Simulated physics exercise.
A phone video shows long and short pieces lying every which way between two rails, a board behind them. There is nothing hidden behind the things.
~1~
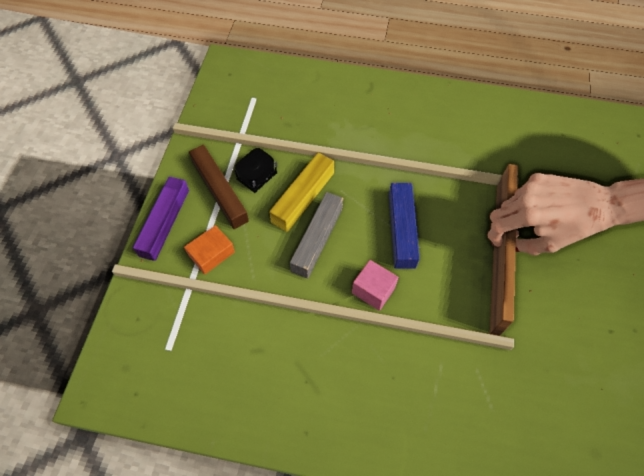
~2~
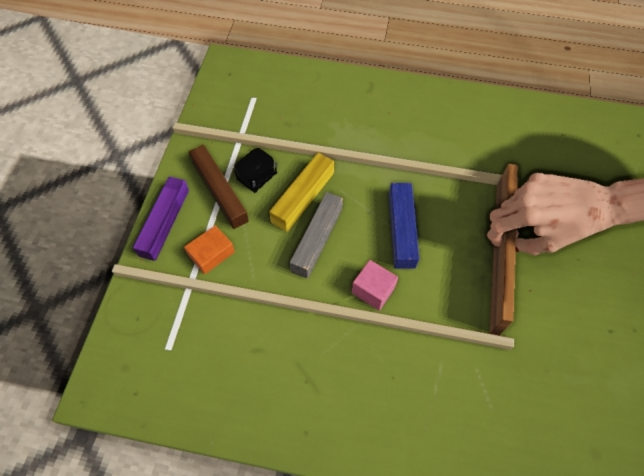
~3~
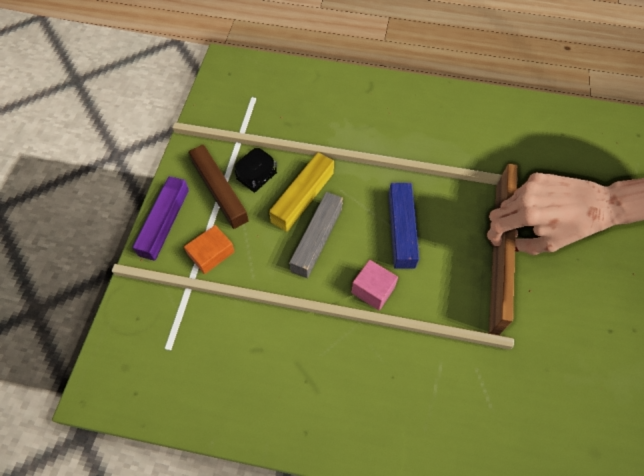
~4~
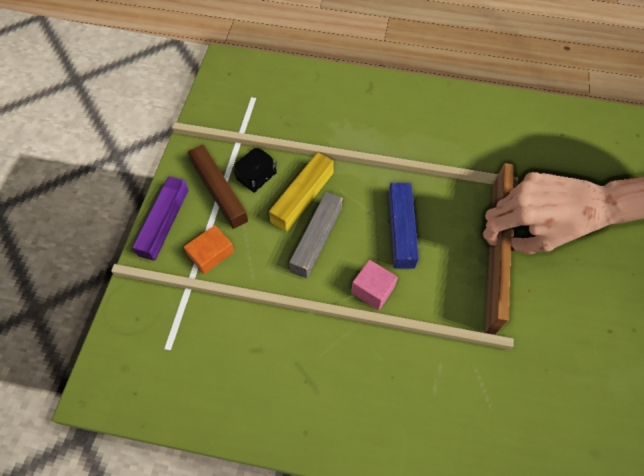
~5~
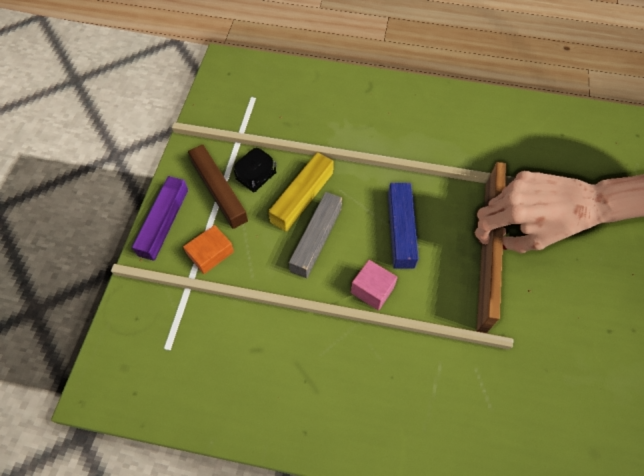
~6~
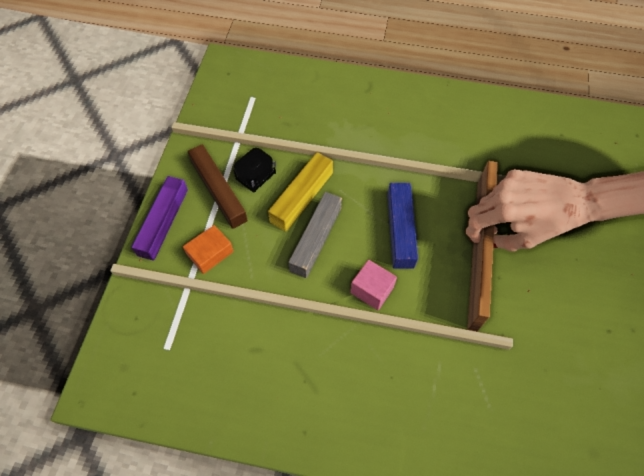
A hand sliding a wooden board slightly left between two rails, the scattered coloured blocks and sticks lying still on green.
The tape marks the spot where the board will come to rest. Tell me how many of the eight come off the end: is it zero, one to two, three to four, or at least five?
It is one to two.
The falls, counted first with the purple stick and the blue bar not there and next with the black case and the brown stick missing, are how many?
The counts: 0 and 1.
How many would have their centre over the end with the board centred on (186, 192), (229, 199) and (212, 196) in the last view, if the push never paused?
Counts by place: 4 / 1 / 2.
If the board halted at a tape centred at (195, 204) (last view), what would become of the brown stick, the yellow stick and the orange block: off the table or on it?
Here the brown stick drops down while the yellow stick remains in place and the orange block drops down.
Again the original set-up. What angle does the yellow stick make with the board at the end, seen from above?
Some 35 degrees.
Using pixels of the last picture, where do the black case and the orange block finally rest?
Final centres, in order: Near (179, 145), near (131, 243).
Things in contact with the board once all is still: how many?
That number would be 2.
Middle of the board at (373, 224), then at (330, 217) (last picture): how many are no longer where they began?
Respectively 2 and 4.
Soon after, none off yet; purple stick at rest near (161, 217); brown stick at rest near (217, 185); orange block at rest near (209, 249).
Then, none off yet; purple stick moved a little near (150, 217); brown stick moved a little near (175, 186); orange block moved about its own width near (171, 247).
At rest, the number that fall off is one or two; fallen, brown stick and purple stick.
